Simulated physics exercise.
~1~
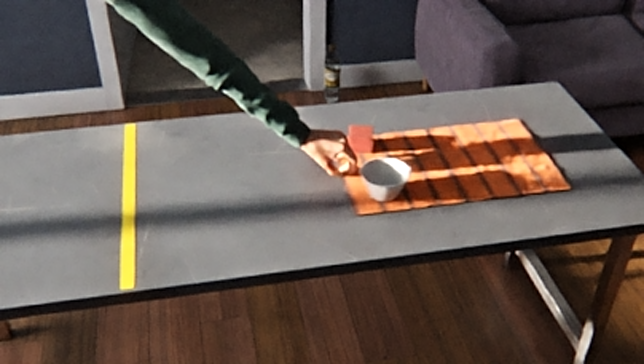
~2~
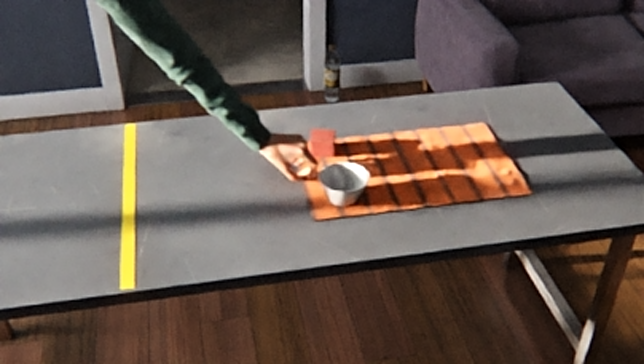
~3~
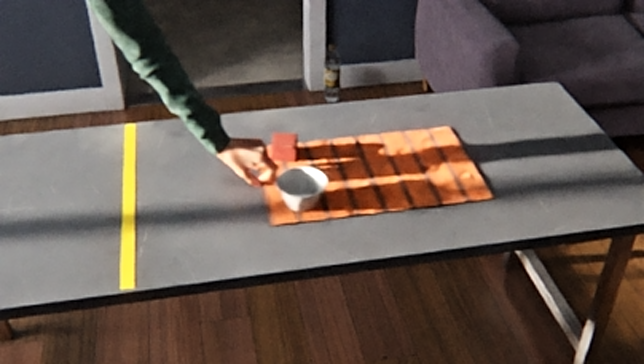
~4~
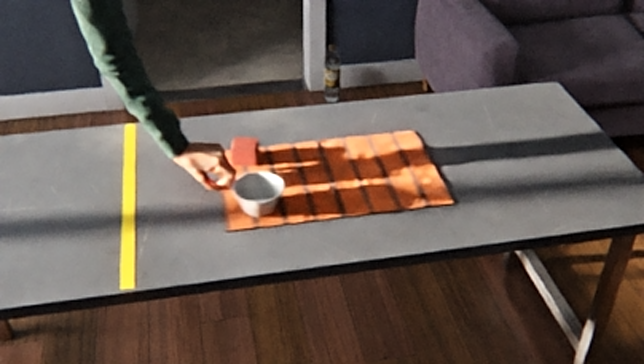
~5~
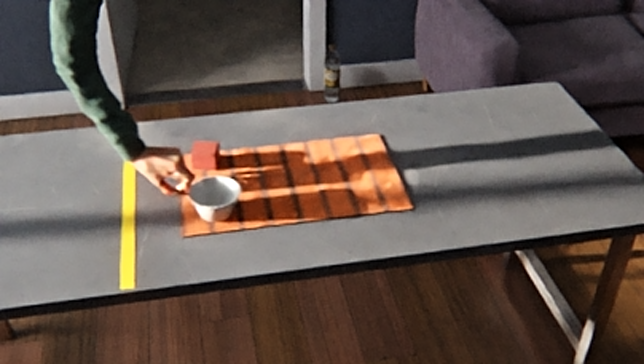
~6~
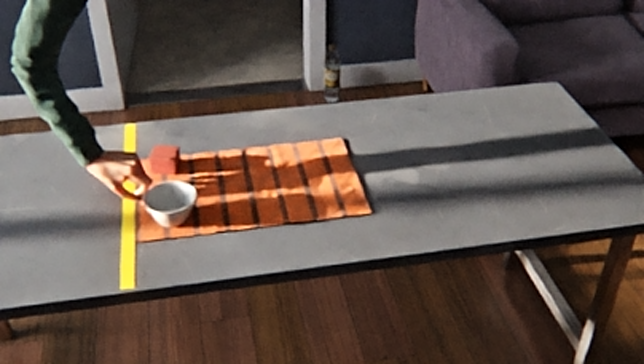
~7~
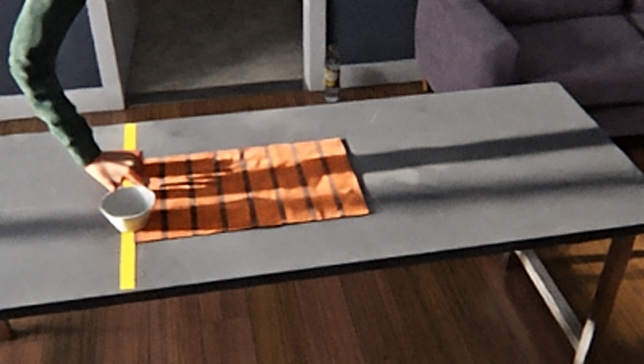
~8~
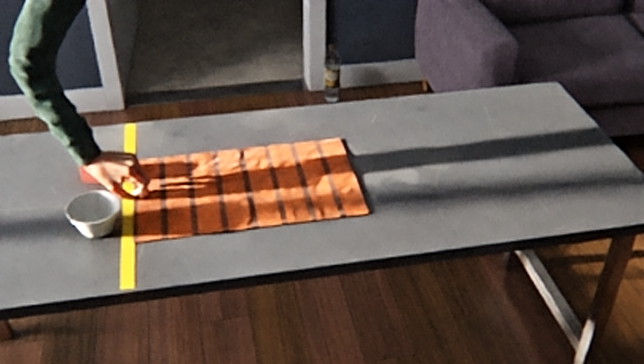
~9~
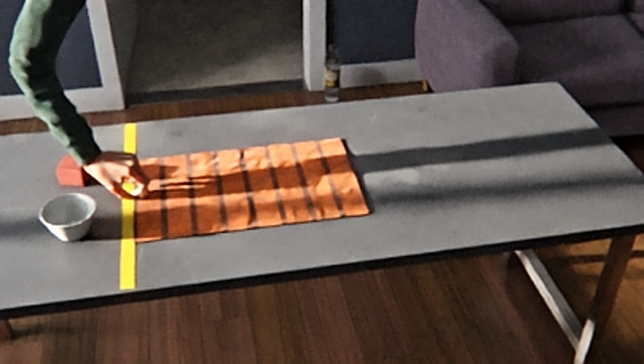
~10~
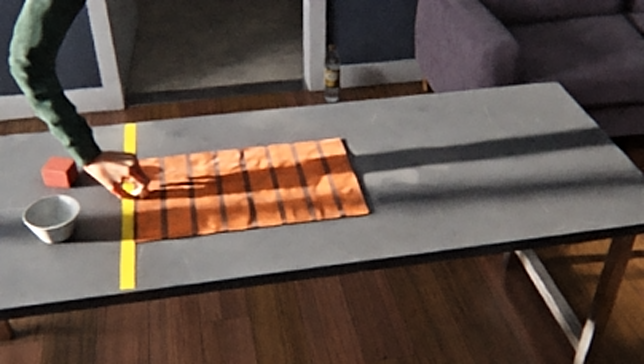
On a grey table, a hand drawing an orange cloth left to a yellow tape line, bowl and red block sliding off beyond it.
